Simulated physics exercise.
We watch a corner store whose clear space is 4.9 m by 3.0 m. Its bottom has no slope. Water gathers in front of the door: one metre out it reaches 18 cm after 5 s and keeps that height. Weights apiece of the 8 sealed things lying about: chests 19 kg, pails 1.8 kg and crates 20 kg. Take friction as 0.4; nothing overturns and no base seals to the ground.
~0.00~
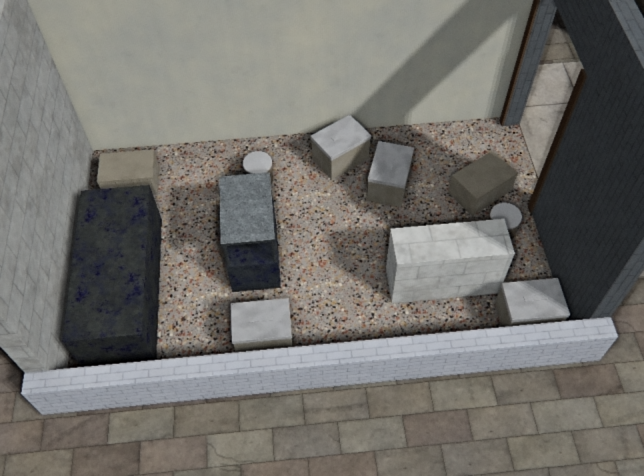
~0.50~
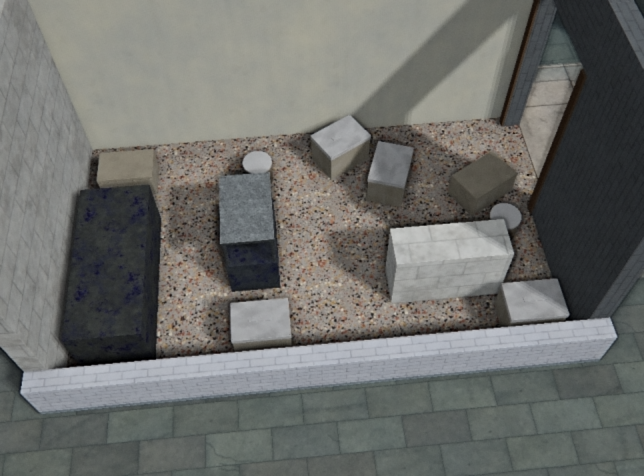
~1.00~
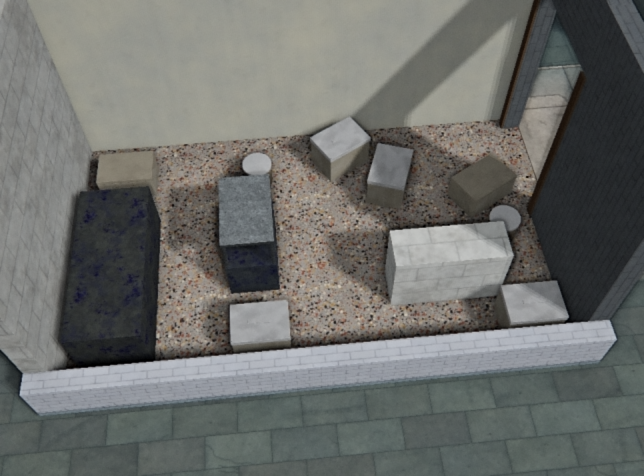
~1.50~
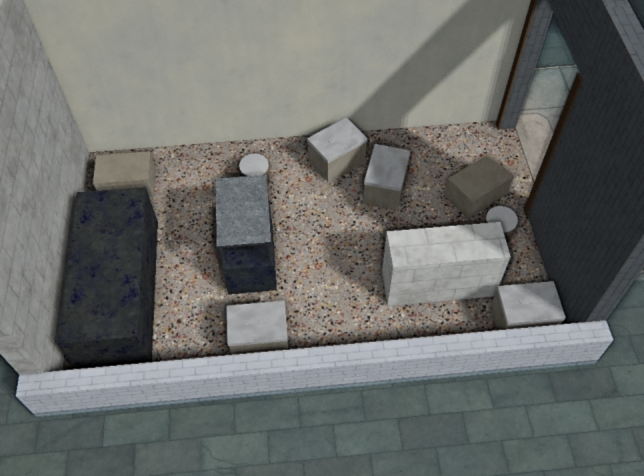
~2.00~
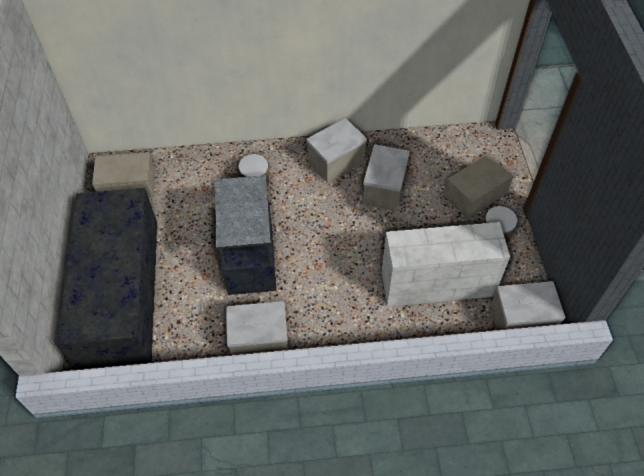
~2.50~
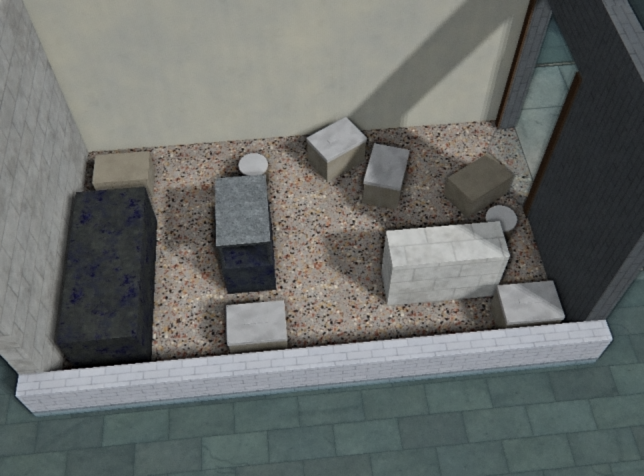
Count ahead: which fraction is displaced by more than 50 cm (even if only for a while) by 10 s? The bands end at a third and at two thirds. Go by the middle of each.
Share: From one to two thirds.
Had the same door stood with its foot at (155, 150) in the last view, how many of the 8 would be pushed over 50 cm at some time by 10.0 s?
Then 1.
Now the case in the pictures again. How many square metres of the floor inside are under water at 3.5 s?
Some 1.0 m2.
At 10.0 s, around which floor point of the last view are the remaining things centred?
At about (278, 263).
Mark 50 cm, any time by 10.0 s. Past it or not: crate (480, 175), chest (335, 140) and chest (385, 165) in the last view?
In that order: Past it, more, more.
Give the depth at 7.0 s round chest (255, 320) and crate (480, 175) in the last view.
About 0 and 8 cm.
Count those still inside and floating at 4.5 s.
0 of them.
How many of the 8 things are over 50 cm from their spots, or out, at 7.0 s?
I count 3.
After 3.5 s 0 of 8 are over 50 cm from their spots; 0 afloat.
After 4.5 s 0 of 8 are over 50 cm from their spots; 0 afloat.
After 7.0 s 3 of 8 are over 50 cm from their spots; 1 afloat.
After 10.0 s 5 of 8 are over 50 cm from their spots, and 5 have been at some point; 4 afloat.
